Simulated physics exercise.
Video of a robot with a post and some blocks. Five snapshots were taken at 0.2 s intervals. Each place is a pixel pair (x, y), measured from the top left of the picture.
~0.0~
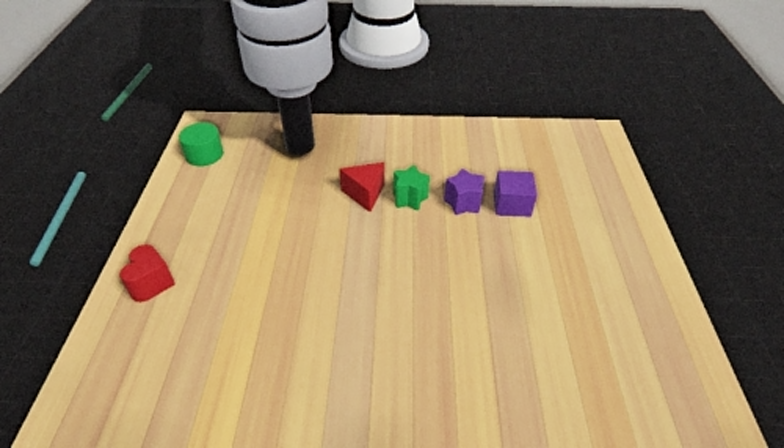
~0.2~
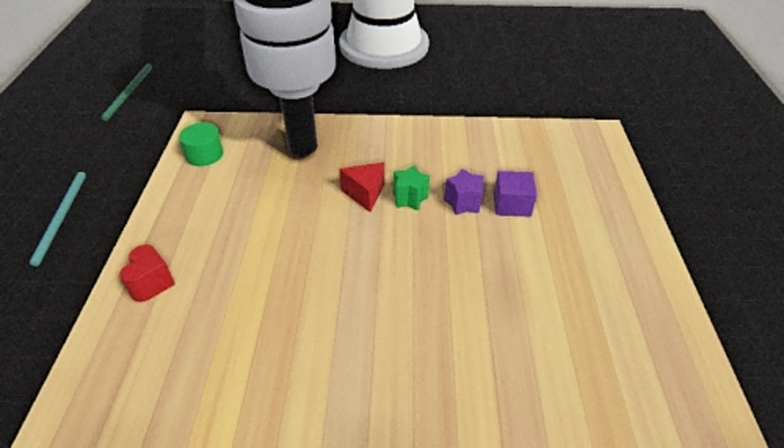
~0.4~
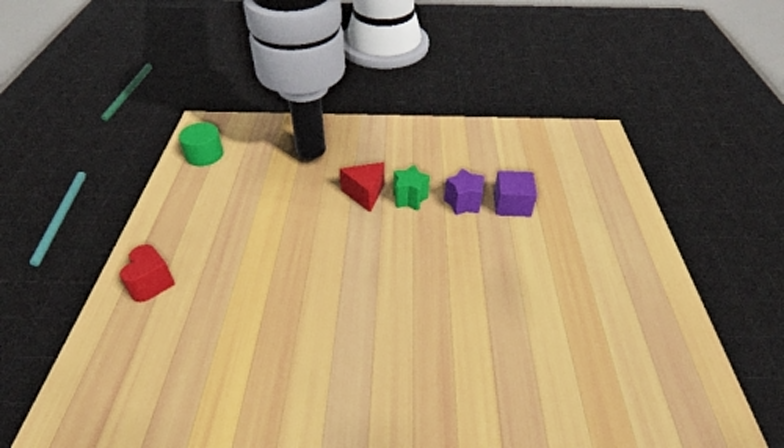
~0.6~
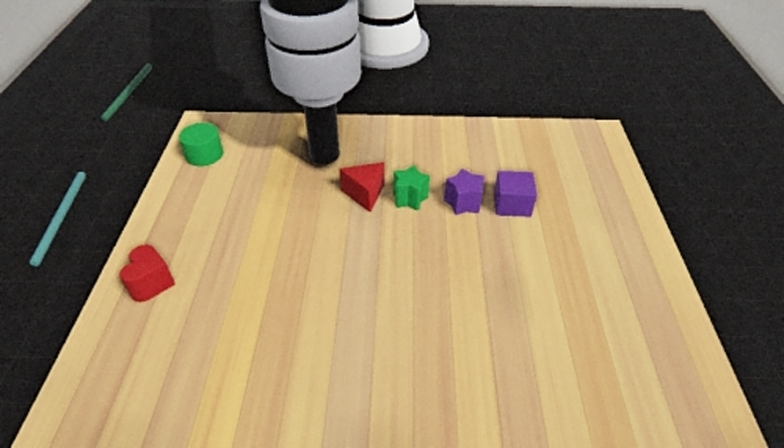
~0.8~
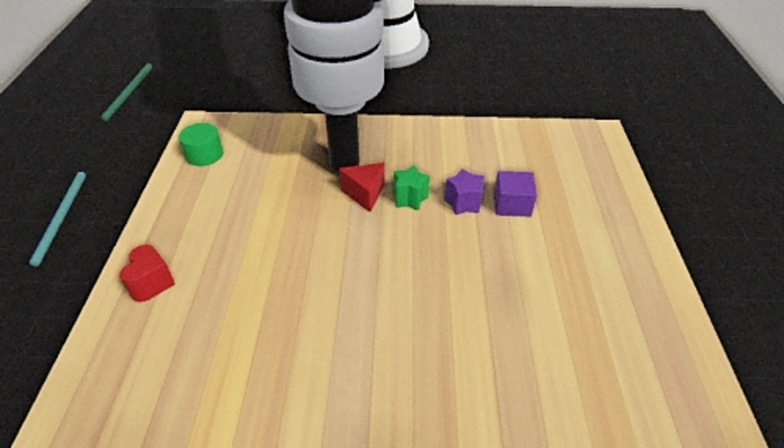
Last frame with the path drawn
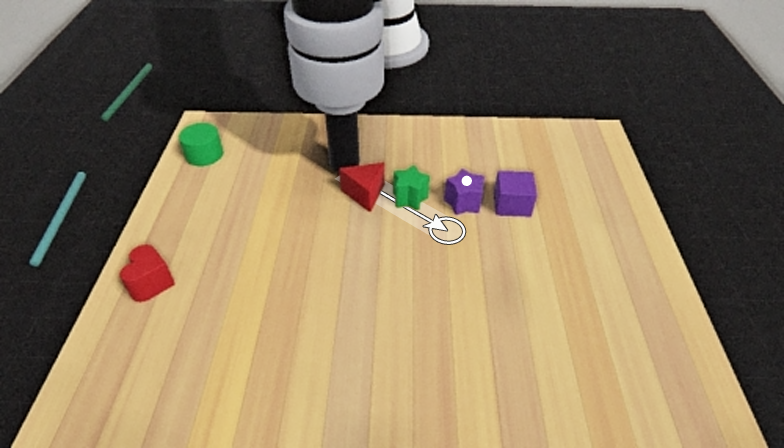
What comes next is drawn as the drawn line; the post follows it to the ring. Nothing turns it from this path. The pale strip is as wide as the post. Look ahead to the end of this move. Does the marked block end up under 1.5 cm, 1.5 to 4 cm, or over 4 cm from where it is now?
By the end of the path, it will have gone between 1.5 and 4 cm.
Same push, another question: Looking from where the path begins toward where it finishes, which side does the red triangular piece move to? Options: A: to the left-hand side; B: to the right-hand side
Correct choice: B.
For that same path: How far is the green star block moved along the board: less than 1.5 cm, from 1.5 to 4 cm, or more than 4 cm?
Distance: More than 4 cm.
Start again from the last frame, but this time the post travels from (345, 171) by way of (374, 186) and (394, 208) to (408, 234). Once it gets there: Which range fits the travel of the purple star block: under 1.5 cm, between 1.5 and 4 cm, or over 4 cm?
Range: Under 1.5 cm.
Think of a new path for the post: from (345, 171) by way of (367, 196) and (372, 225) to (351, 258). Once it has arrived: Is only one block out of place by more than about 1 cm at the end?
It seems so.
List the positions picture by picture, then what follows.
The first frame shows post tip at (300, 146); block tops, red triangular piece at (364, 173); green star block at (411, 177); purple star block at (467, 181); purple square block at (517, 182).
The second frame shows post at (303, 147); blocks unchanged.
The third frame shows post at (311, 150); blocks unchanged.
The fourth frame shows post at (325, 155); blocks unchanged.
The fifth frame shows post at (345, 163); red triangular piece at (364, 173); green star block at (411, 177); purple star block at (467, 181); purple square block at (517, 182).
Path on the board, from (345, 171) to (447, 230); the dot is on the purple star block.
On the path given first. One third of the way, post at (377, 181); red triangular piece at (381, 189); green star block at (418, 179).
Two thirds of the way, post at (412, 201); red triangular piece at (400, 208), turned 45° clockwise; green star block at (443, 188), turned 65° anticlockwise; purple star block at (472, 180).
At the end, post at (448, 222); red triangular piece at (401, 210), turned 50° clockwise; green star block at (476, 197), turned 95° anticlockwise; purple star block at (490, 179), turned 40° anticlockwise; purple square block at (530, 180).
